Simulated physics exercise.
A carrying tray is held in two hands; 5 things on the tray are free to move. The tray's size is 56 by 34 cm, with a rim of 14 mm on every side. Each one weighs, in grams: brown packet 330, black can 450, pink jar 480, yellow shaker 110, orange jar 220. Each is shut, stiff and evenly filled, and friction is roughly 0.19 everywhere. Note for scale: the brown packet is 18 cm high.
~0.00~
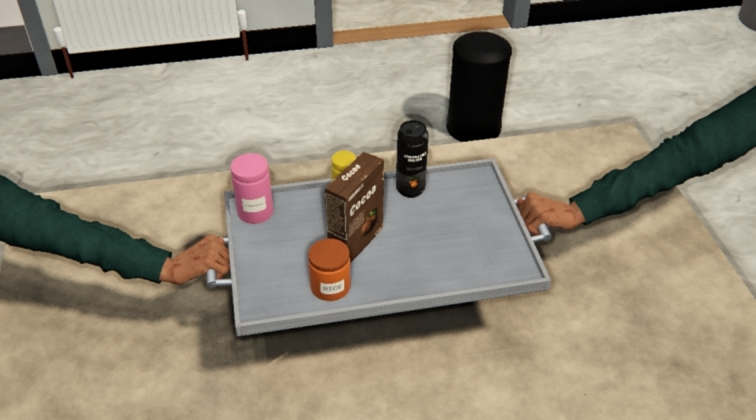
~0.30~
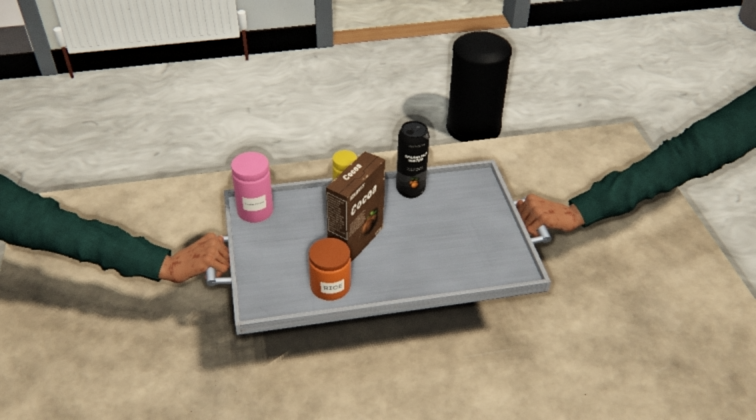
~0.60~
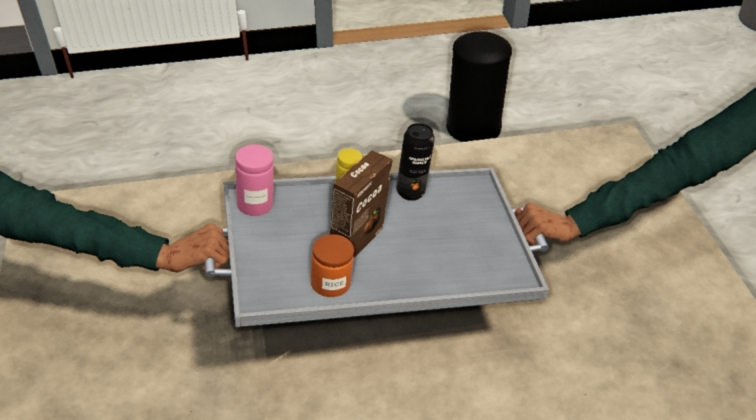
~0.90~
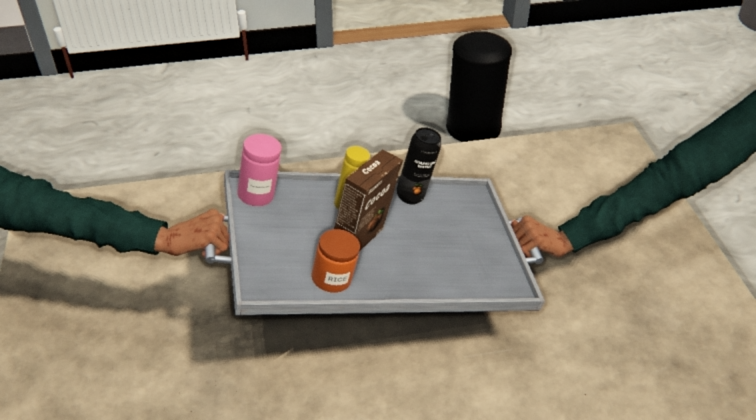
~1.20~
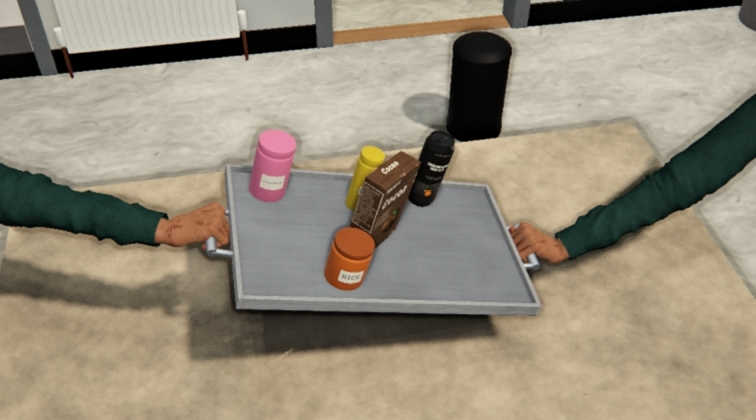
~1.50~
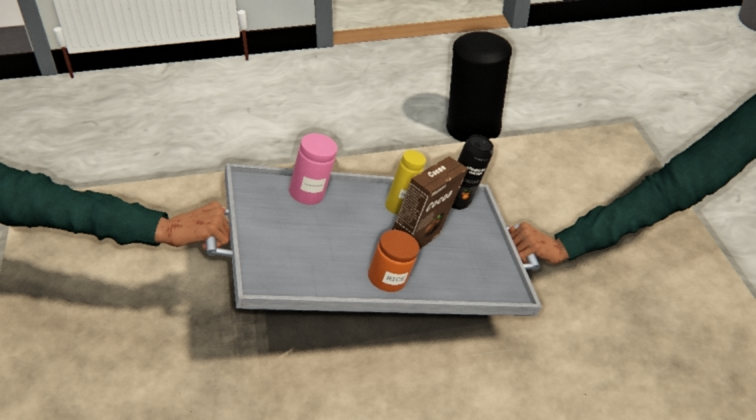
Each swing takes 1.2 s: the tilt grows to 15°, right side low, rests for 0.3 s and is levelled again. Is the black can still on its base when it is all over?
No, it has gone over.
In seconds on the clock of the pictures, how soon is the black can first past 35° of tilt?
Around 1.8 seconds.
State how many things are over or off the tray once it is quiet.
5.
Around 1.70 s, tray at 15°, right edge down; black can tipped 18° against what carries it near (500, 174); brown packet shifted 21 cm; yellow shaker shifted 20 cm.
Around 2.00 s, tray at 12°, right edge down; black can now off the tray; yellow shaker tipped 47° against what carries it; brown packet tipped 36° against what carries it.
Around 2.30 s, tray at 5°, right edge down; yellow shaker now off the tray; brown packet tipped 68° against what carries it; orange jar on its side.
Around 2.80 s, tray level; pink jar and orange jar now off the tray; brown packet on its side.
Finally (3.3 s), off the tray and tipped over, black can, pink jar, yellow shaker and orange jar; on their side or leaning hard on the tray, brown packet. In the last view, black can near (594, 229).
